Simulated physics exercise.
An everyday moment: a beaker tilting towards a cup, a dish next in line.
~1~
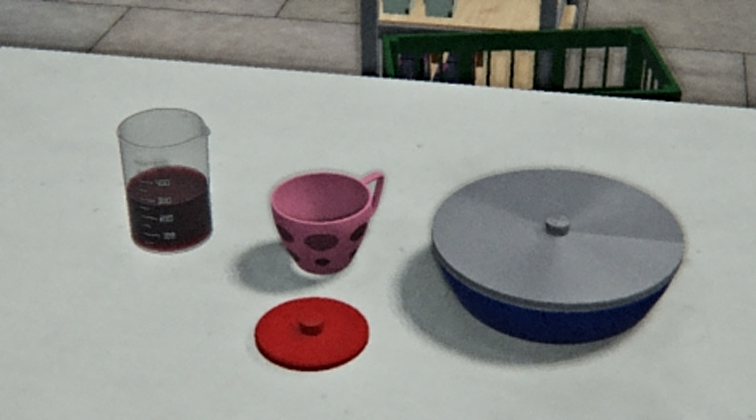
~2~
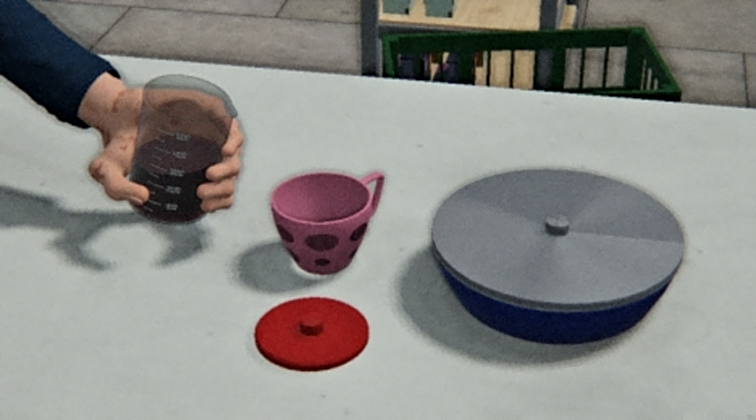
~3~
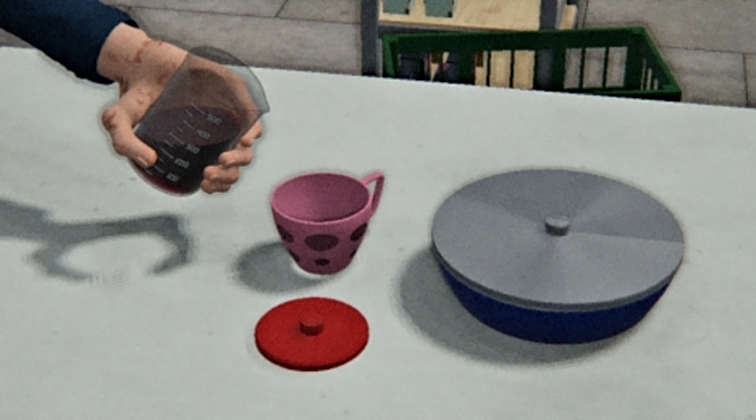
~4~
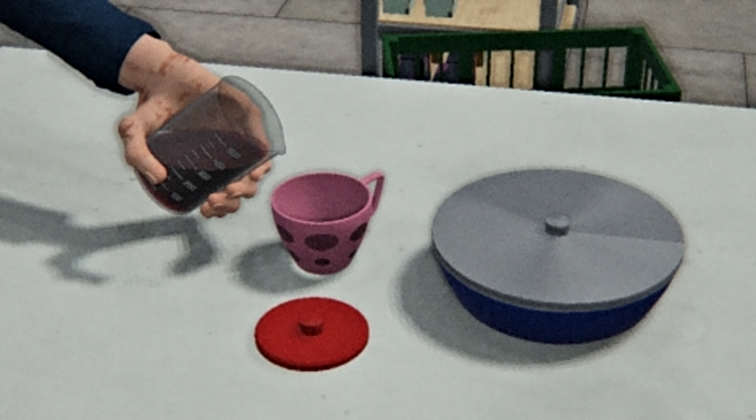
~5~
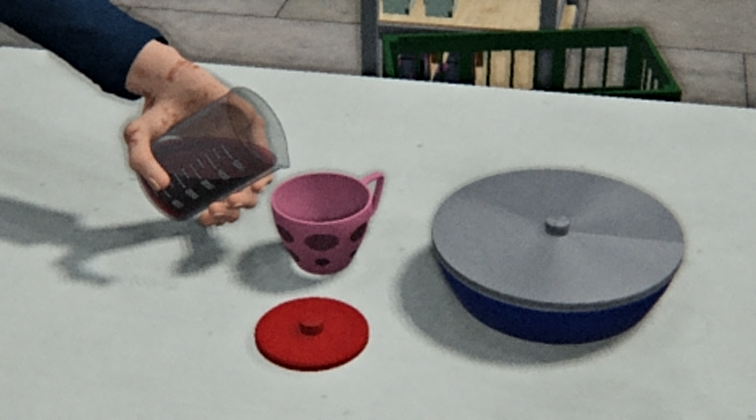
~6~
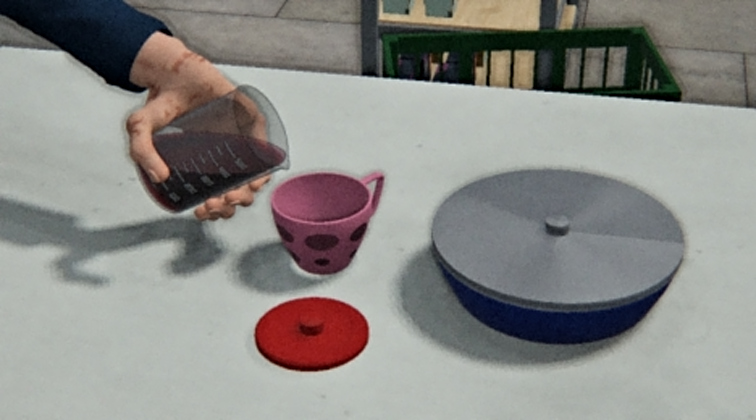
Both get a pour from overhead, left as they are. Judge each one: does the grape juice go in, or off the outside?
Cup - in, dish - off the outside.
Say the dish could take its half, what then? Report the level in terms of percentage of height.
Roughly 10 per cent.
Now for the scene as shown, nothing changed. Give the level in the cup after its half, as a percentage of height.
I'd put it at some 50 per cent.
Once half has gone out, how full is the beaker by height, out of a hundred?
I'd put the level around 20 percent of the height.
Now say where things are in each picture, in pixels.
At the start; beaker (167, 180) about half full; cup (323, 232) open; dish (555, 265) with its lid on, in the first picture.
A hand has the beaker; beaker about half full, surface at (177, 155); cup (323, 232) open, in the second picture.
Tilting; beaker (195, 122) tipped 35° with all of its load; dish (555, 265) with its lid on, in the third picture.
No stream yet; beaker (209, 146) tipped 50° with all of its load; cup (323, 232) open, in the fourth picture.
Still nothing leaves it; beaker (212, 155) tipped 55° with all of its load; dish (555, 265) with its lid on, in the fifth picture.
On the point of pouring; beaker (213, 150) tipped 60° with all of its load; cup (323, 232) open; dish (555, 265) with its lid on, in the sixth picture.
Shortly, the grape juice goes into the cup.
Then, it hits the lid of the dish and runs off.
At the finish, the cup has its share inside; the dish is empty, in a puddle.
